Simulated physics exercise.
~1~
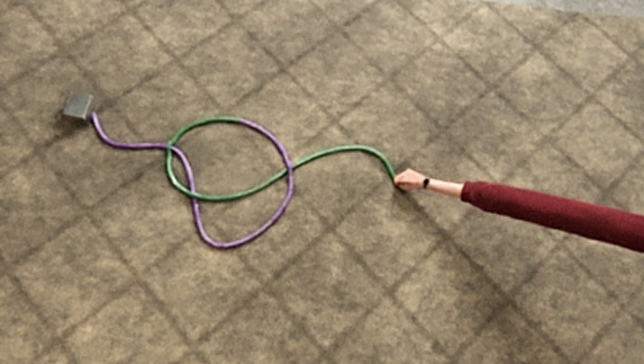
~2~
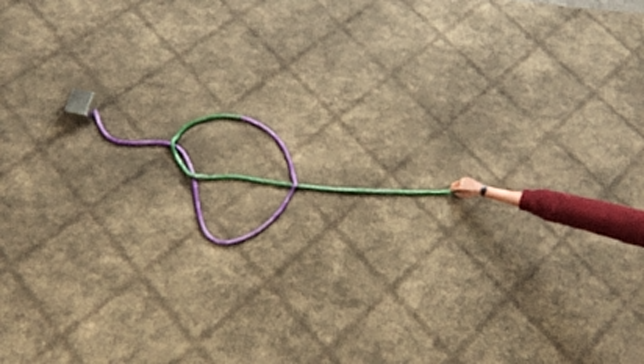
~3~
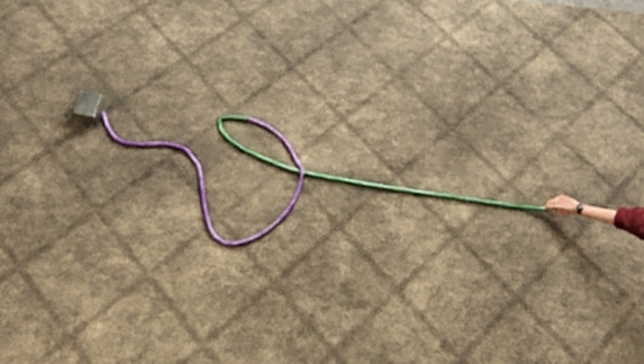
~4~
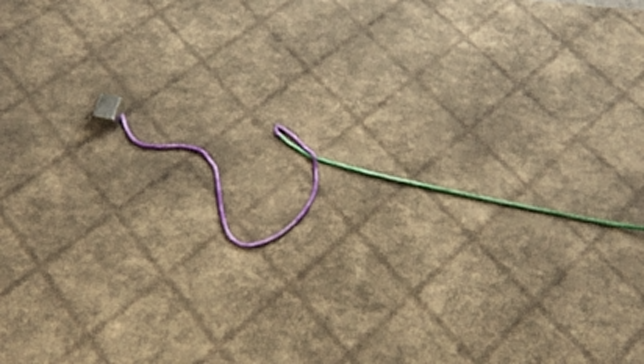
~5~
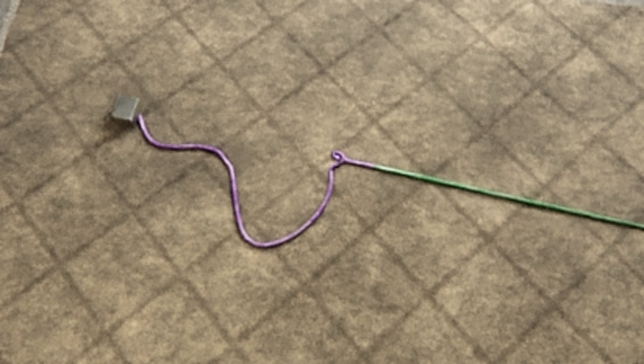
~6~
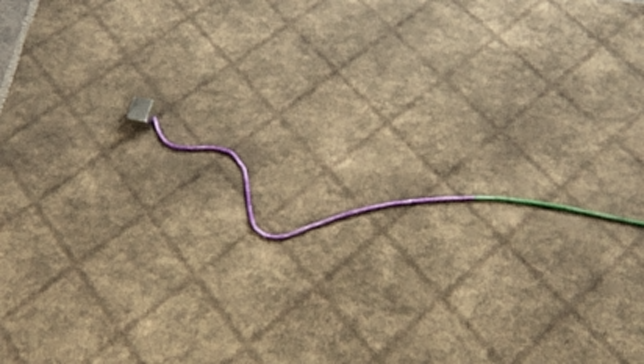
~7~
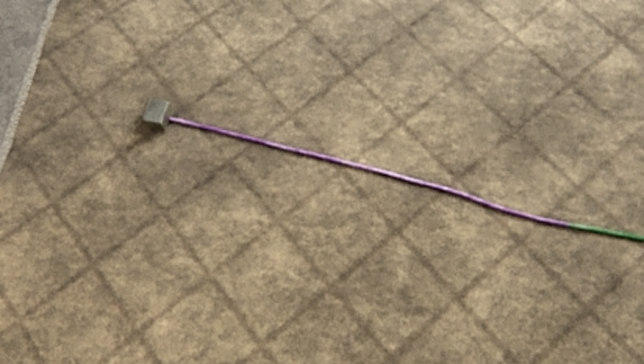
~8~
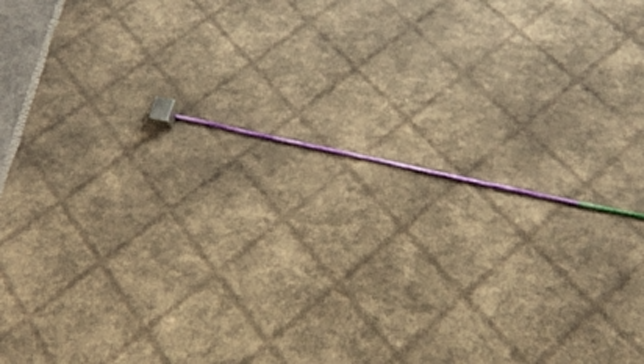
A hand pulling the green end of a looped purple and green rope rightward across patterned flooring until it straightens without a knot.
